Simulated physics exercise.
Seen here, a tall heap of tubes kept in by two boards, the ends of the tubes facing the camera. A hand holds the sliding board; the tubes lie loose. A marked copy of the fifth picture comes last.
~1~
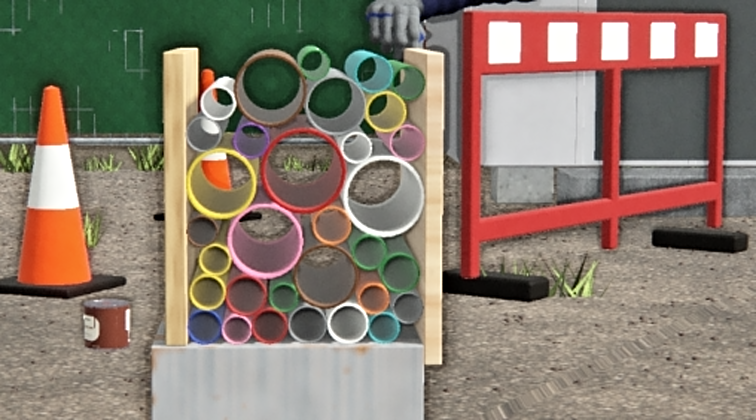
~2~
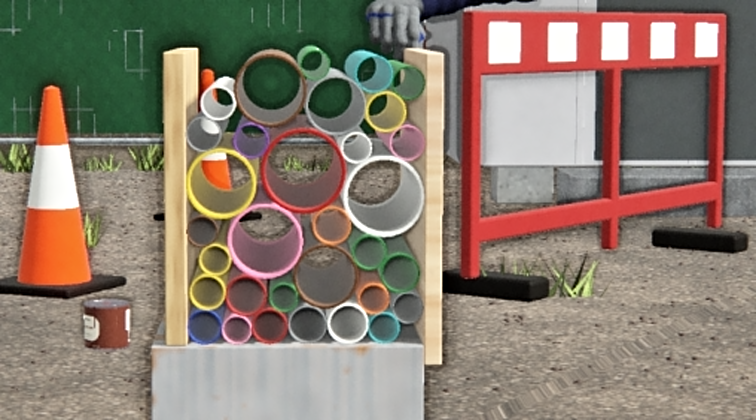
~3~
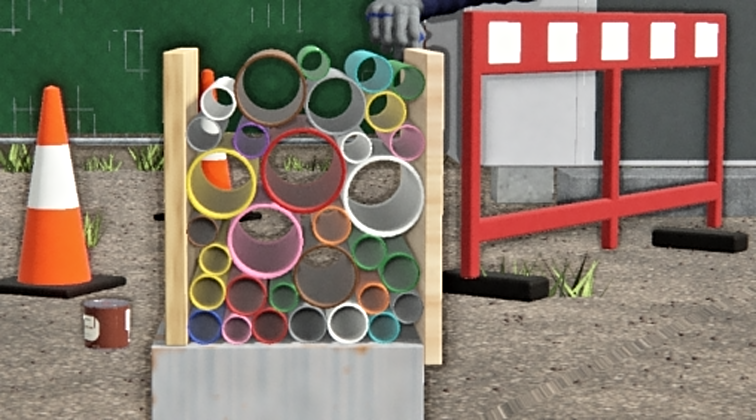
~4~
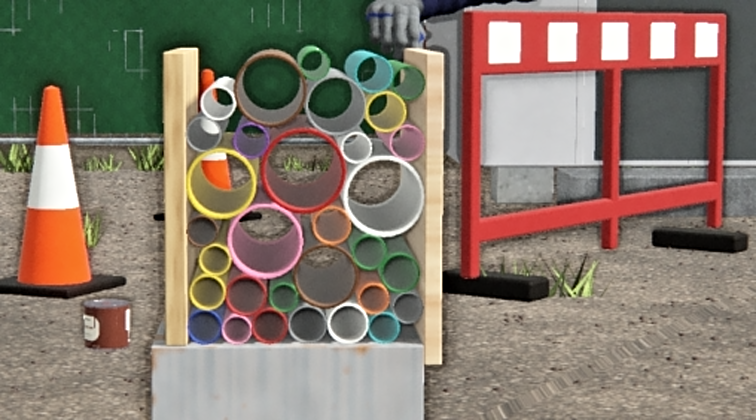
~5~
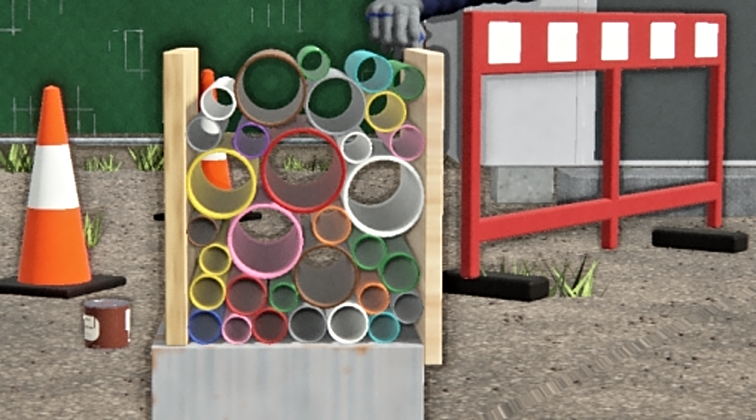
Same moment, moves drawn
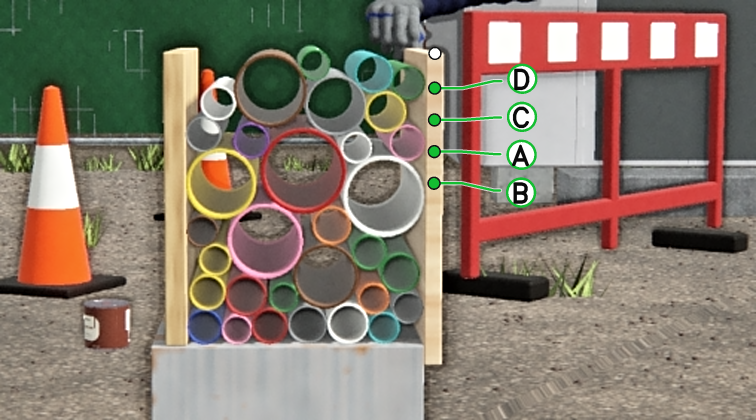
Colourful tubes lying still in a tall heap between two upright boards, a gloved hand staying at the right board's top.
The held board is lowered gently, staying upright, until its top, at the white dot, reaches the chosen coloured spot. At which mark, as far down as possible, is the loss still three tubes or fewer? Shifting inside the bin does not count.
Stop at A.
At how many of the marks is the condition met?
Three of them.
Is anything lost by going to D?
No.
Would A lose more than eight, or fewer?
It loses fewer than eight.
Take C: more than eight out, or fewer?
At C, fewer than eight.
On the marked copy, A at (434, 151); B at (434, 183); C at (435, 120); D at (435, 88); the white dot at (435, 53).
With A. Early on, top of the board (425, 102).
Further on, top of the board (425, 151).
At the end, top of the board (425, 151), two out over the board.
As for the rest, B more than three out over the board; C none out over the board; D none out over the board.
